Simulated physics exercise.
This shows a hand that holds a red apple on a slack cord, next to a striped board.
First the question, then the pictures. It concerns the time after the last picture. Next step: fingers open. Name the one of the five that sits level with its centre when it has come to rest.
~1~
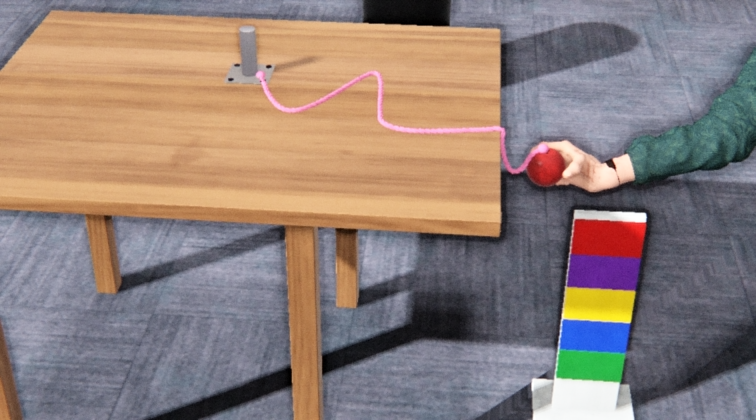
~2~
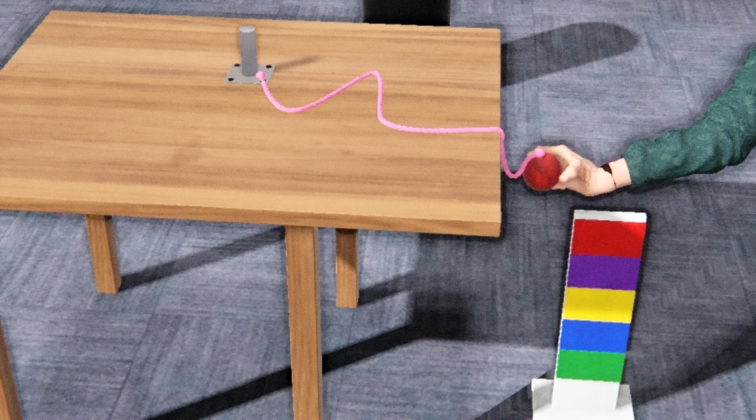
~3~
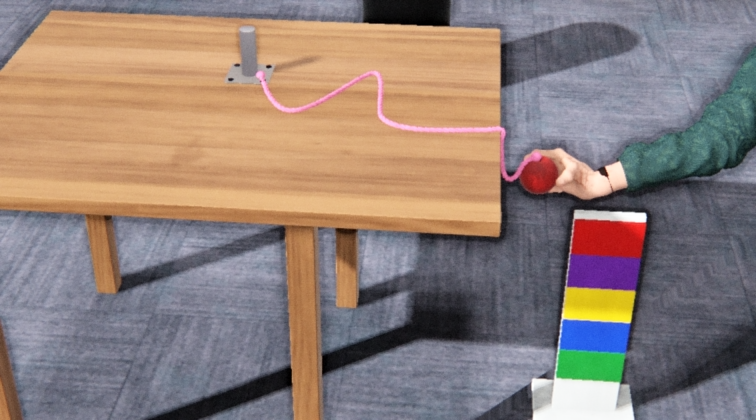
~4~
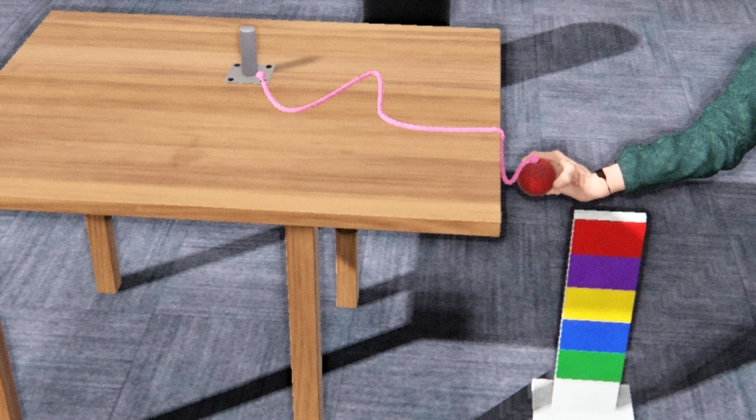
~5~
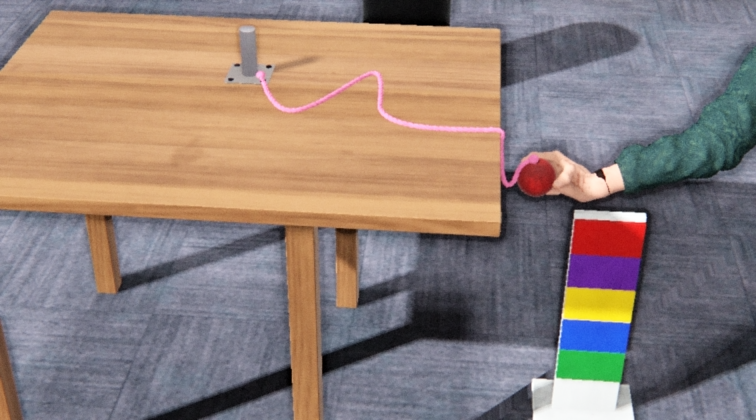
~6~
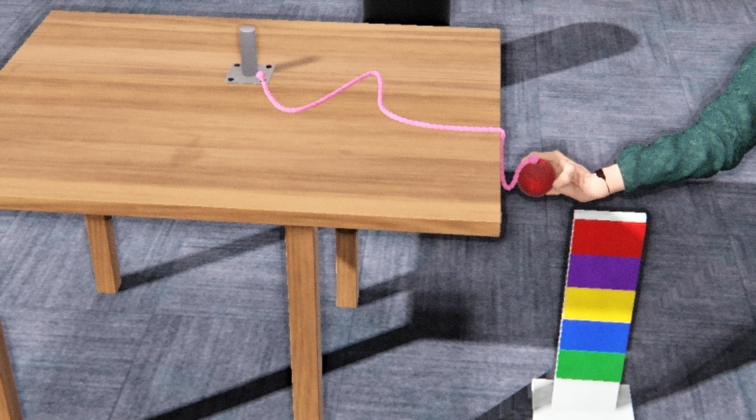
That would be green.
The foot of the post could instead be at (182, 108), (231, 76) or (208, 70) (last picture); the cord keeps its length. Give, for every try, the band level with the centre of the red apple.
Going case by case, it's blue, green and finally blue.
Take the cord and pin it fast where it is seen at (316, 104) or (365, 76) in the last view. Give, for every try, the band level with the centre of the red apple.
First try blue, second try yellow.
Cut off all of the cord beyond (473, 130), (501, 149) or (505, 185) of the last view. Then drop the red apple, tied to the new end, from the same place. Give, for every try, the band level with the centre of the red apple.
Try 1: Purple. Try 2: Yellow. Try 3: Blue.
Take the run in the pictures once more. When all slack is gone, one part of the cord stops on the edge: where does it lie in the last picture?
Approx. (381, 91).
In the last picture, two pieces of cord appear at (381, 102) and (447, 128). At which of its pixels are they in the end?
One finishes at (500, 129) and the other at (494, 203).
Soon after, apple near (475, 315); level with blue.
Then, apple near (485, 332); level with green.
At rest, apple near (477, 339); level with green. The cord holds its middle at green.
